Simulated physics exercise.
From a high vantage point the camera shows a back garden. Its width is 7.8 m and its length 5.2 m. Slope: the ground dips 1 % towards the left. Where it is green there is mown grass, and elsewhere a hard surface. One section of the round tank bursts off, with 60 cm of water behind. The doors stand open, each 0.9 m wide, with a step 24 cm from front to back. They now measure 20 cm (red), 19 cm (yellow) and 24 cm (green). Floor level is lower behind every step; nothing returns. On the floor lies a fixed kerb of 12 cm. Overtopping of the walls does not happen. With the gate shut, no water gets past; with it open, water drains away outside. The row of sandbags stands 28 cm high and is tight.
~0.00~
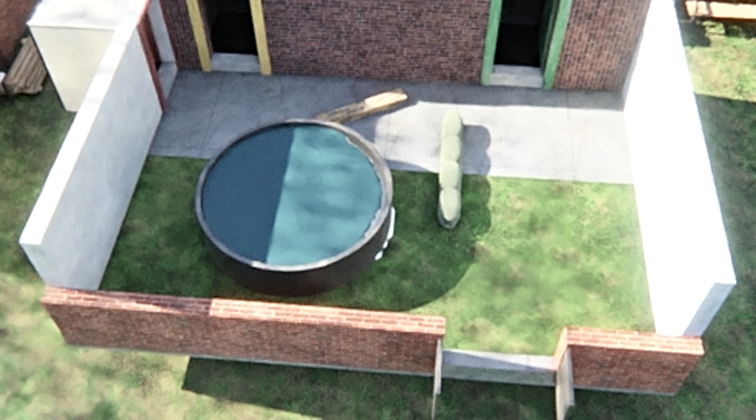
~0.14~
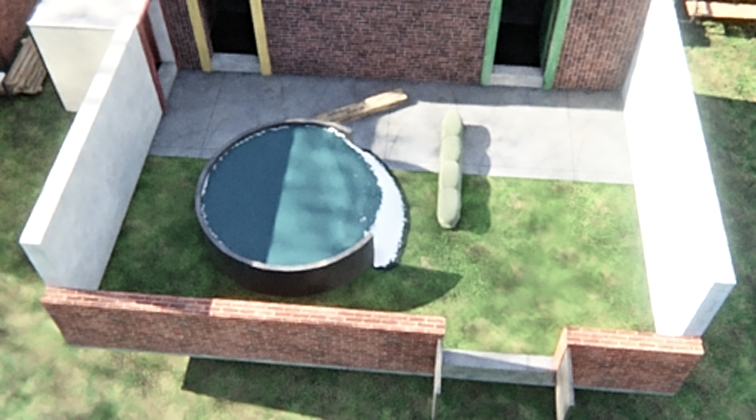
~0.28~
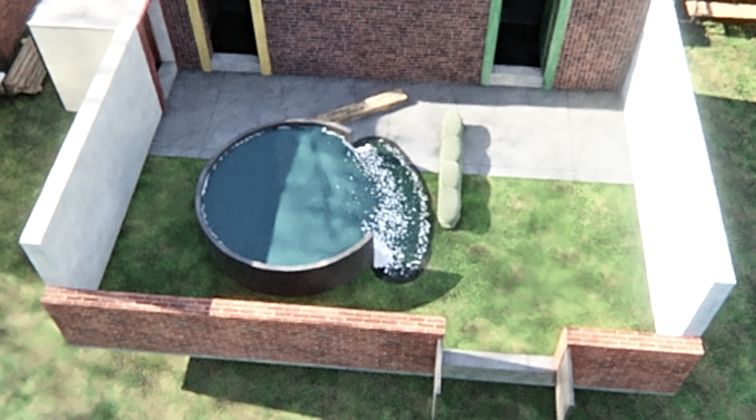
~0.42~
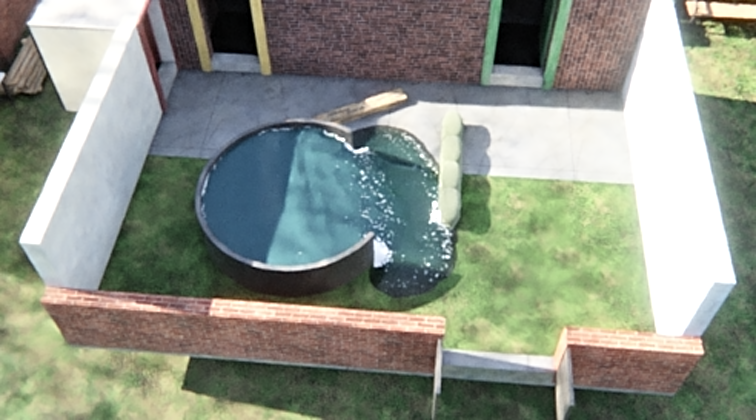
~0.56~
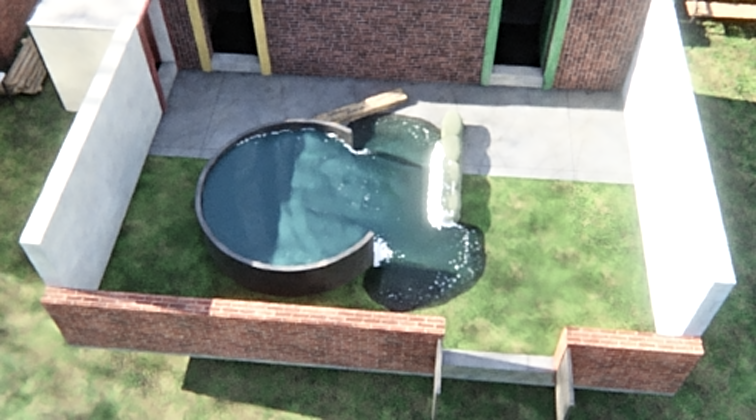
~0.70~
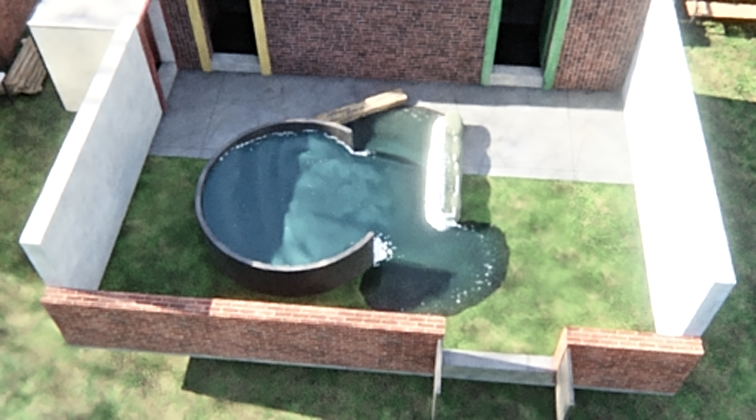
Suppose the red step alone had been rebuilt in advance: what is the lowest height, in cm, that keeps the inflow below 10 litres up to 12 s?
About 14 cm.
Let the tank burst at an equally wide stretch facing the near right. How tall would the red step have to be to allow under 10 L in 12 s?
Then roughly 8.5 cm.
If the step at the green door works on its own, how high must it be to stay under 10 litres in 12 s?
I'd raise green to close to 7.5 cm.
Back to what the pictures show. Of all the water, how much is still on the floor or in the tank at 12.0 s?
Around 82 in a hundred parts remain.
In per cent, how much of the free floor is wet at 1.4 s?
The wet part is about 30 per cent.
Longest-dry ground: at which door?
Door: Red.
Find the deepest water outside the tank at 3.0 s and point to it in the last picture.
(420, 87).
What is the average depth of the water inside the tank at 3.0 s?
The mean depth is roughly 23 cm.
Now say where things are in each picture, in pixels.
The first picture shows the round tank at (295, 192) is whole and still, 60 cm deep; the red door at (159, 43) is dry.
In the second picture, water pours out at (386, 198) and has run 0.3 m, to (393, 263); about 8 cm deep outside, 60 cm at the back.
In the third picture, the gap is at (386, 199), the front 0.7 m out at (390, 143); the back of the round tank holds 60 cm.
In the fourth picture, the front is at (447, 270), 1.1 m from the gap at (386, 200); 3.0 m2 of floor is wet, 60 cm left at the back.
In the fifth picture, the gap is at (386, 200), the front 1.5 m out at (481, 262); the back of the round tank holds 60 cm.
In the sixth picture, water pours out at (386, 200) and has run 1.8 m, to (502, 270); about 7 cm deep outside, 60 cm at the back; the red door at (159, 43), 4.6 m from the gap, is still 3.0 m from the nearest water.
After 1.4 s water covers 30 % of the floor, deepest (42 cm) near (434, 210); it has not reached the red door.
After 3.0 s water covers 70 % of the floor, deepest (34 cm) near (420, 87); it has not reached the red door.
After 12.0 s water covers 95 % of the floor, deepest (14 cm) near (87, 321); 8 cm at the red door, 0 litres in over its 20 cm step.
At the red door as built, the water arrived by 3.3 s and peaked near 18 cm at 3.6 s.
Run again over the same 12 s with other heights there, 30 litres in over 11.5 cm, 3 litres over 16 cm. The limit of 10 litres is kept from about 14 cm up.
